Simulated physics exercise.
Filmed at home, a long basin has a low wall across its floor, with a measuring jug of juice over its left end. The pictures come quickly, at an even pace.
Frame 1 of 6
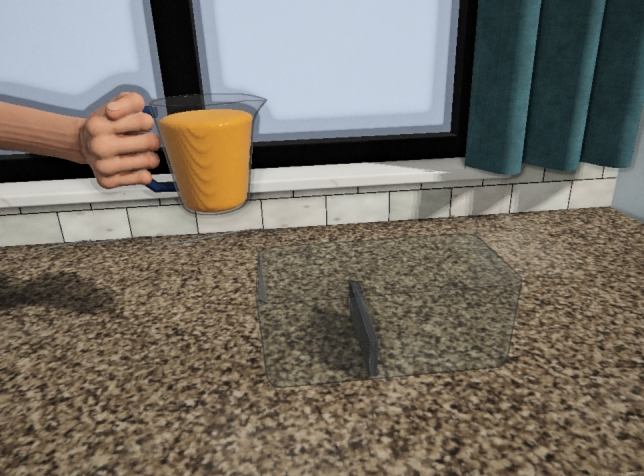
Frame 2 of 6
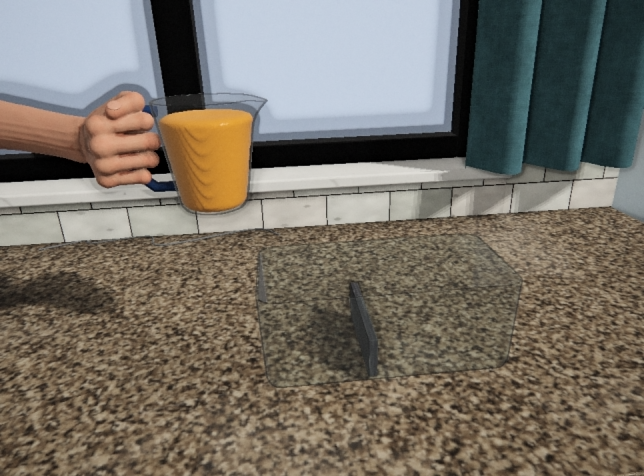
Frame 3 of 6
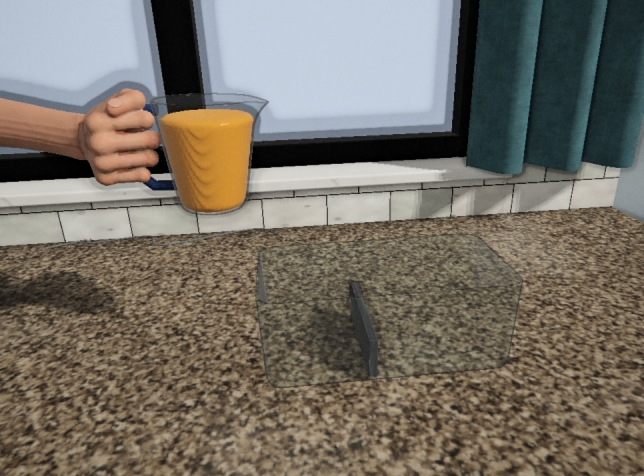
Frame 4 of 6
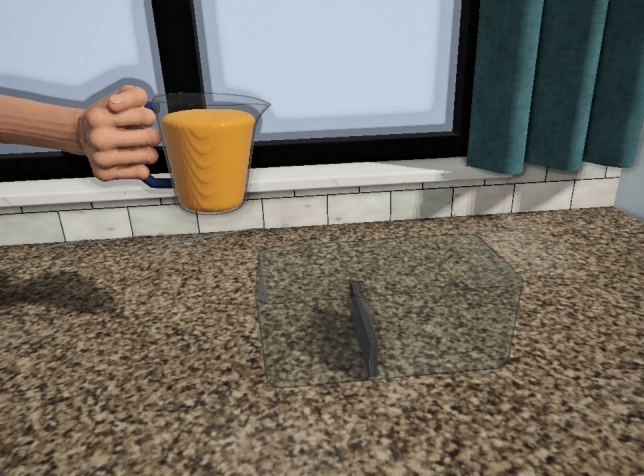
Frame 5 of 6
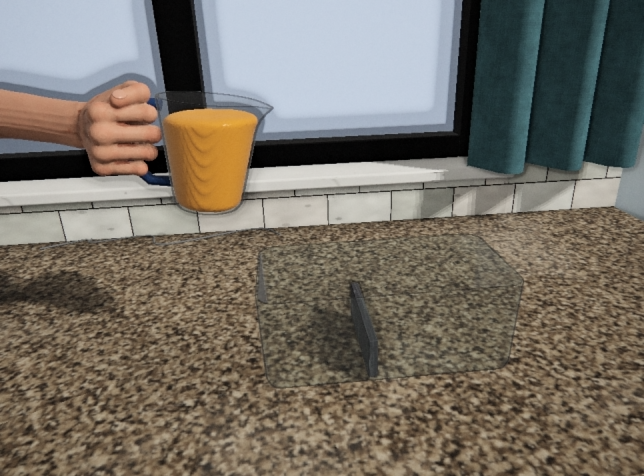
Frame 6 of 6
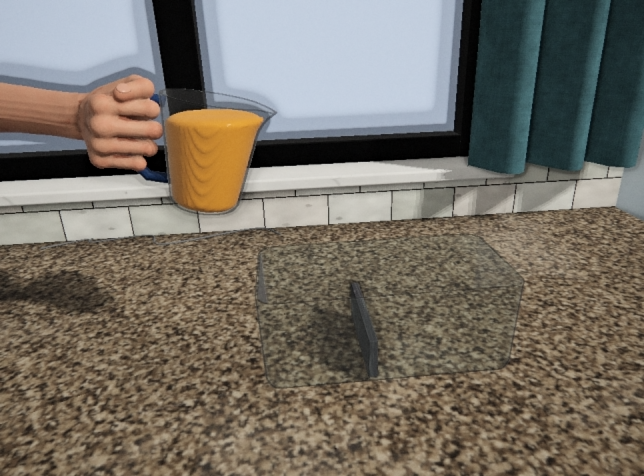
A hand holding a clear measuring jug of orange juice tilts it slightly rightward above a transparent basin on a speckled countertop.
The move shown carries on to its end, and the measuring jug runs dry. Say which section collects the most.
Once still, the left segment will hold the most.
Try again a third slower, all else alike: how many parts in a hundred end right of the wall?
Around 10 percent ends up there.
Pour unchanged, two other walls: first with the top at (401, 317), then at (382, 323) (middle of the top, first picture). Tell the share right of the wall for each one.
The first one comes to 5 percent, while the second comes to 10 percent.
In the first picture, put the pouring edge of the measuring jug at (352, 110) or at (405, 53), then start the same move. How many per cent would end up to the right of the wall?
First try: 100 percent; second try: 85 percent.
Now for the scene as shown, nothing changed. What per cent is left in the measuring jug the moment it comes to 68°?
Around 75 percent remains.
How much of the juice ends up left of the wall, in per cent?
Close to 90 per cent.
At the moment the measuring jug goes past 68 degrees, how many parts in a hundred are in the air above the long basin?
Some 20 per cent.
A moment on, the tilt is 68° and 75 per cent is still to pour, 5 is left of the wall and 0 right of it.
Next, the tilt is 100° and 21 per cent is still to pour, 55 is left of the wall and 3 right of it.
Then the tilt is 104° and 1 per cent is still to pour, 90 is left of the wall and 5 right of it.
Later the tilt is 104° and 0 per cent is still to pour, 92 is left of the wall and 5 right of it.
At rest 92 per cent lies left of the wall, 5 right of it and 3 outside.
